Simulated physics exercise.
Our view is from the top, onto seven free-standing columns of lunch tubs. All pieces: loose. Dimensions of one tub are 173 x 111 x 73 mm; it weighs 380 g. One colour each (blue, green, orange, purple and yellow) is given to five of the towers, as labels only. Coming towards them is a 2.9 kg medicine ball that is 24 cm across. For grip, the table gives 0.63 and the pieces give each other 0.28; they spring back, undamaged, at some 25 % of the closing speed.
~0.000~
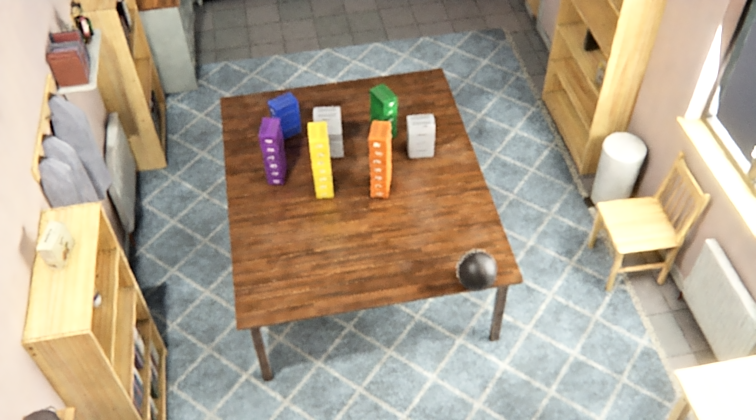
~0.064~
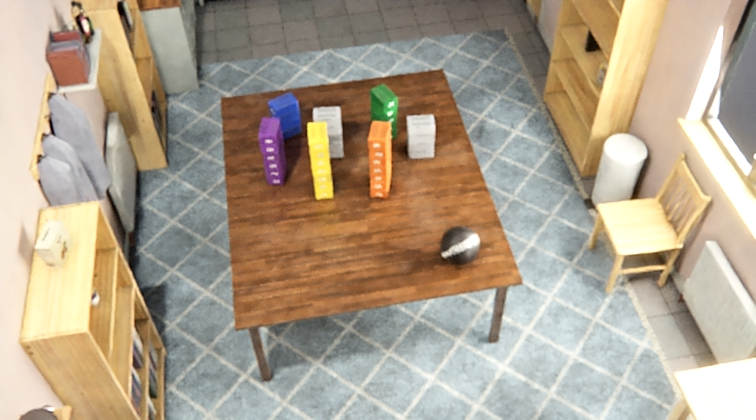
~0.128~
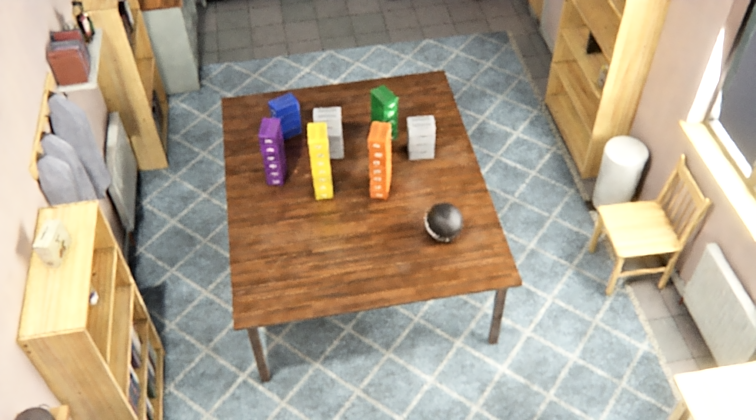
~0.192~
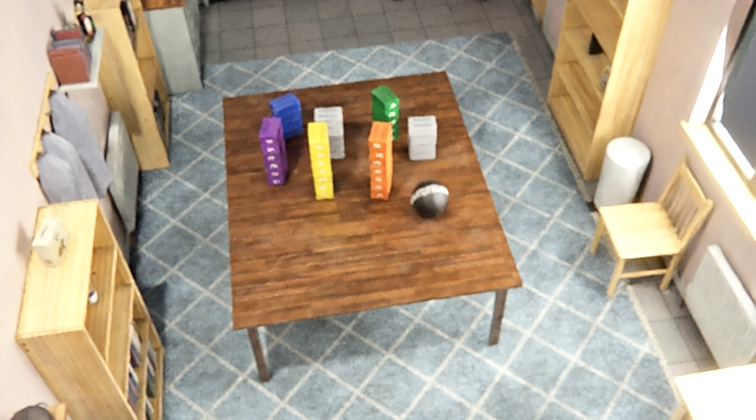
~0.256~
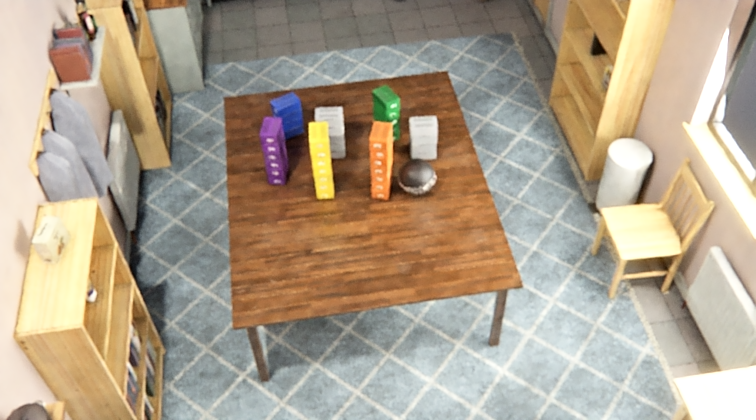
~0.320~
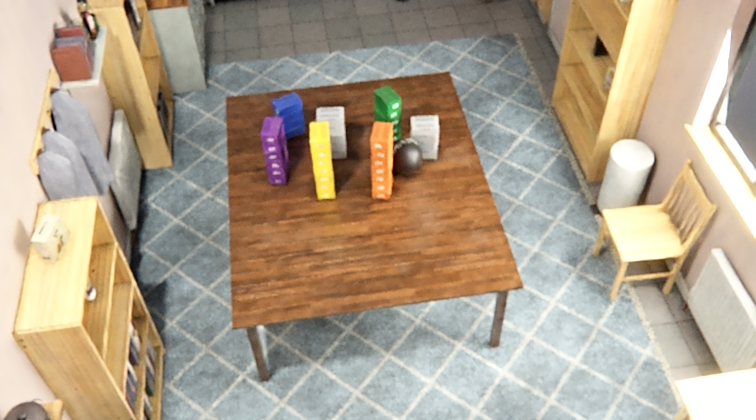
On a wooden table in a room with a patterned blue rug, a dark ball rolled from the near right corner toward the colourful stacks and bumped in among those on the right, nudging them slightly.
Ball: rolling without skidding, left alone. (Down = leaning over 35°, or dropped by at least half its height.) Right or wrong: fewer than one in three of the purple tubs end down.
Right.
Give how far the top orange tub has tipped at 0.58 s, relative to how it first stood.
Measured against how it began, the tilt is near 0 degrees.
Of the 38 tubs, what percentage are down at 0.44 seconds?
By that time it is 0 percent.
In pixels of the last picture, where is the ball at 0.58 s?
I'd put it somewhere around (366, 124).
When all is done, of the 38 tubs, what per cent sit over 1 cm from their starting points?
25 percent.
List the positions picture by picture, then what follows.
In the first picture (each place is the centre of the face we see best; the camera moves round a little), ball (477, 271) 96 cm from contact, 3.3 m/s; top purple tub (269, 127); top orange tub (380, 131); all as stacked.
Ball (460, 245) 75 cm from contact, 3.3 m/s; top purple tub (269, 127), in the second picture.
Ball (444, 222) 54 cm from contact, 3.3 m/s; top purple tub (269, 127), in the third picture.
Ball (430, 199) 32 cm from contact, 3.3 m/s; top purple tub (270, 127), in the fourth picture.
Ball (417, 177) 11 cm from contact, 3.3 m/s; top purple tub (271, 127), in the fifth picture.
Ball (405, 156) after contact, 2.7 m/s; top purple tub (272, 126); top orange tub (382, 132); steepest lean 6°, the tub at (425, 122); 5 have shifted, in the sixth picture.
By 0.44 s, ball still moving; none of the 6 purple tubs down (0 of 38 in all colours); top purple tub unmoved; top green tub tilted 11°.
By 0.58 s, ball still moving; none of the 6 purple tubs down (4 of 38 in all colours); top purple tub unmoved; top green tub tilted 40°, 45 mm lower.
By 0.96 s, ball still moving; none of the 6 purple tubs down (7 of 38 in all colours); top purple tub unmoved; top green tub tilted 51°, 25 cm lower.
When it is over (1.4 s), ball rolling away; none of the 6 purple tubs down (7 of 38 in all colours); top purple tub unmoved; top green tub 29 cm lower. That is 0 per cent. In pixels of the last frame, middles, top purple tub near (272, 131), top green tub near (399, 120).
